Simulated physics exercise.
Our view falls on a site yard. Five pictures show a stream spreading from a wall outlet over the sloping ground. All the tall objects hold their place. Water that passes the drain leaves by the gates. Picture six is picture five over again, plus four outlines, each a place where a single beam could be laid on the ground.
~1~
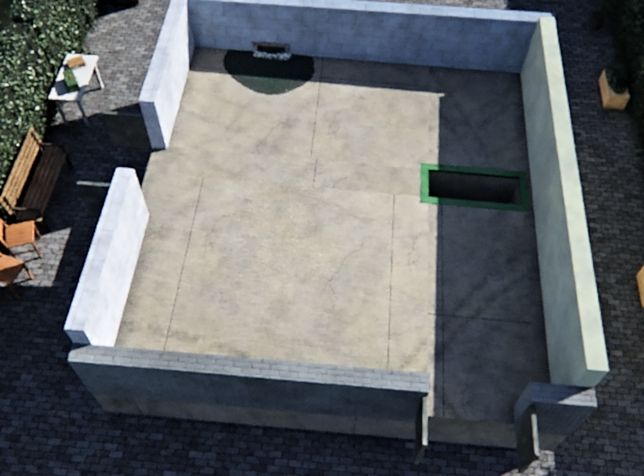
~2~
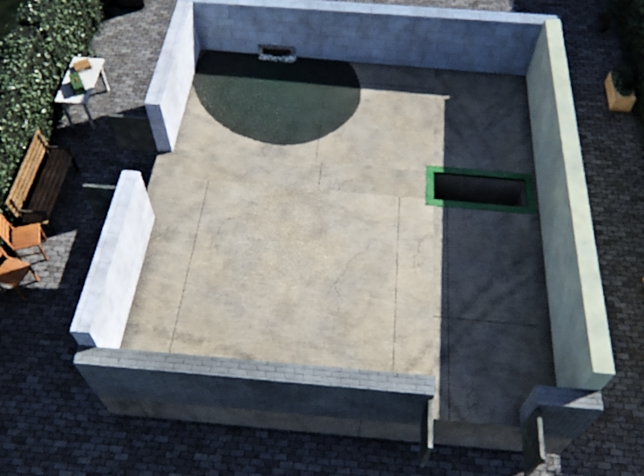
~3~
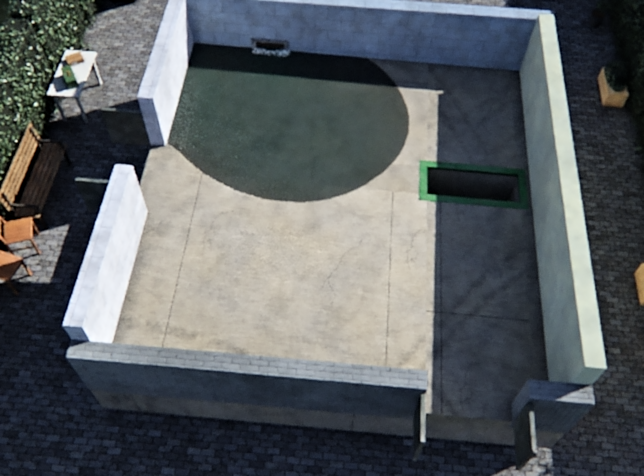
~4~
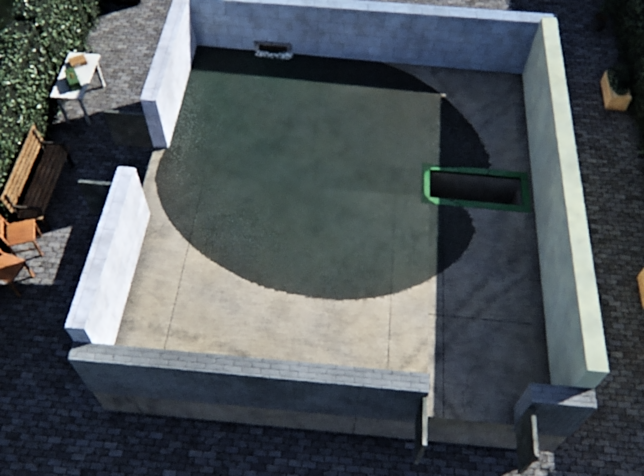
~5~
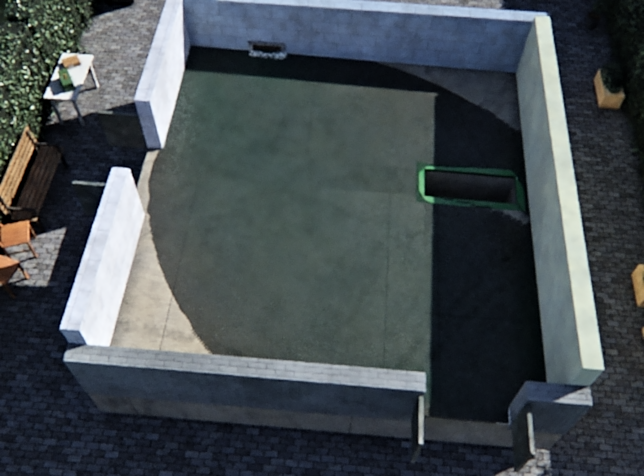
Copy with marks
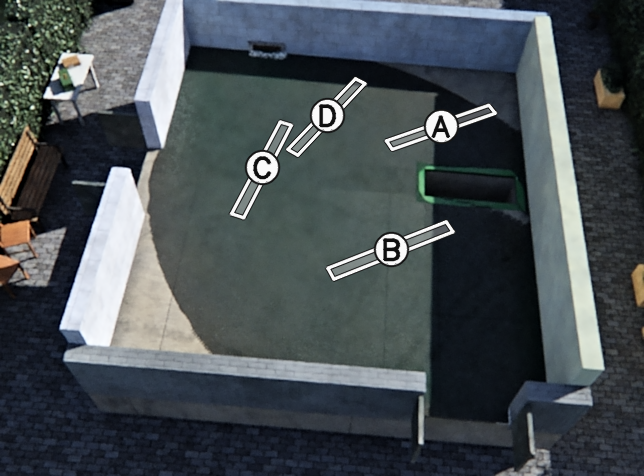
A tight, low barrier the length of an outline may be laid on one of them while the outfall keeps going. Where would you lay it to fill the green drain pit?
Take B.
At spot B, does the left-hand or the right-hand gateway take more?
The right one.
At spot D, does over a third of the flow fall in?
No.
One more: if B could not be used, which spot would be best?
Here it is spot C.
In white, A from (389, 145) to (492, 109); B from (330, 273) to (449, 226); C from (237, 215) to (285, 123); D from (292, 152) to (360, 81).
With A, about 26 % of the stream goes into the green drain pit, about 74 % out by the gates.
With B, about 50 % of the stream goes into the green drain pit, about 50 % out by the gates.
With C, about 32 % of the stream goes into the green drain pit, about 67 % out by the gates.
With D, about 25 % of the stream goes into the green drain pit, about 74 % out by the gates.
